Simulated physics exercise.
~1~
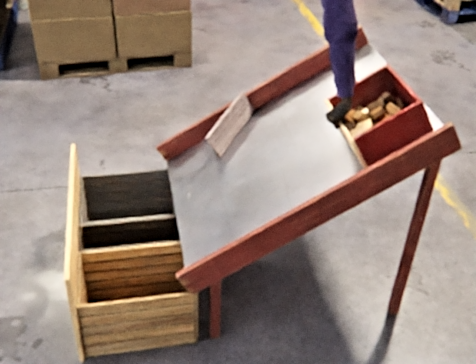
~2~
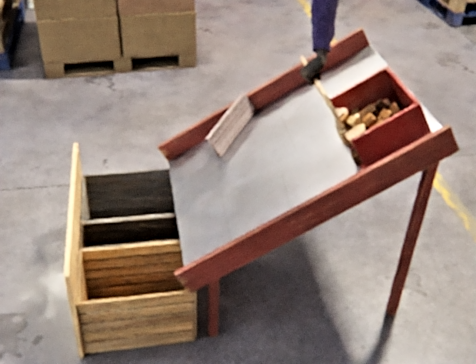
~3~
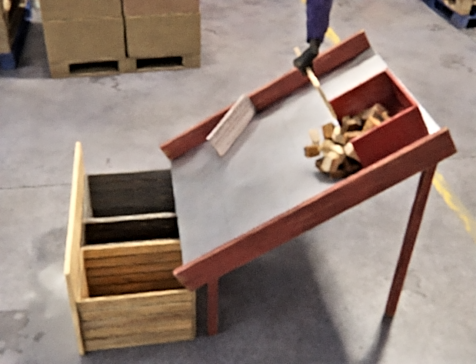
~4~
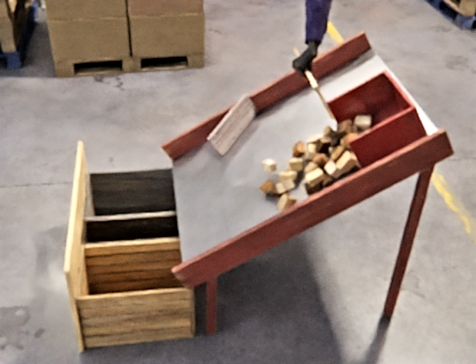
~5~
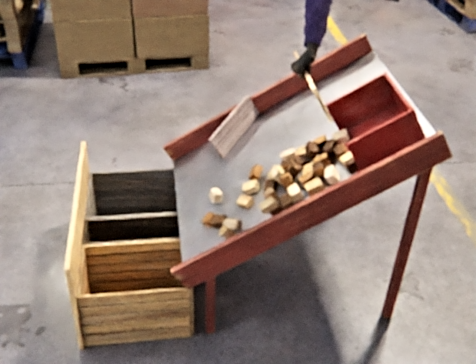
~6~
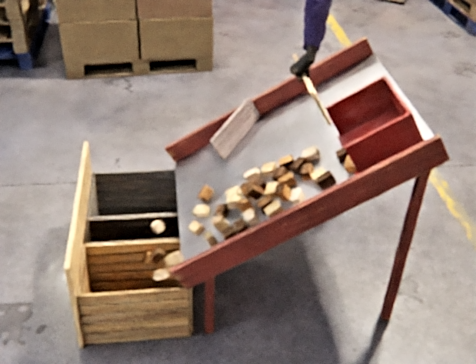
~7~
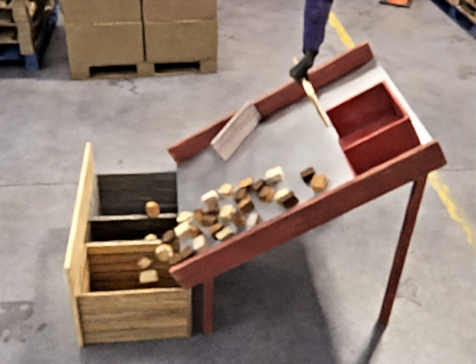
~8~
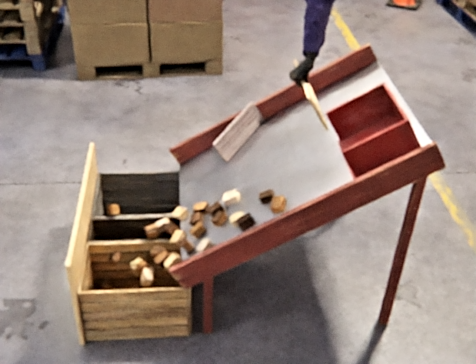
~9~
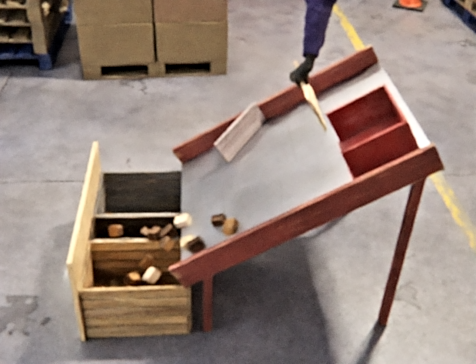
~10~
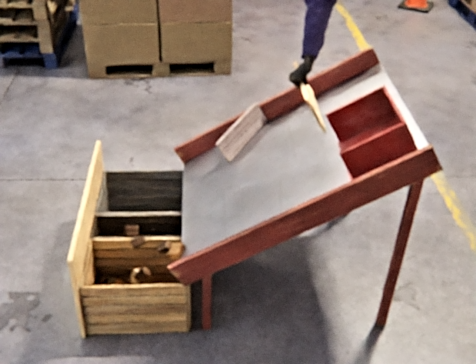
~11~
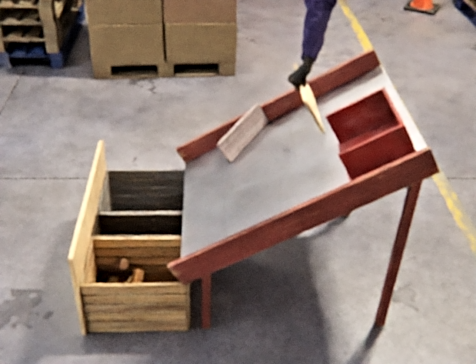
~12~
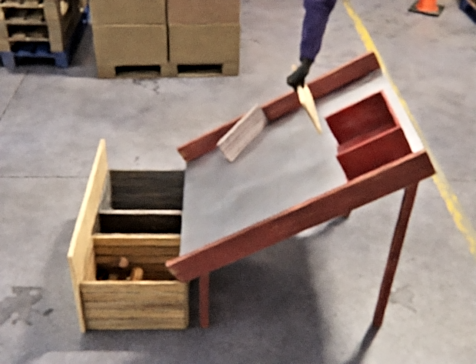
On a concrete warehouse floor, seen from above and to one side, a red-edged sloping table with a grey surface leans down toward three open compartments at the left, the nearest one plain wood. Boxes on pallets stand behind, and wooden blocks fill a red pen at the upper right. A dark-gloved hand lifts a slat away from the pen and holds it clear. The blocks spill out, spread and tumble down past an angled board, then drop off the lower edge. The slope empties, with some blocks visible in the nearest compartment.
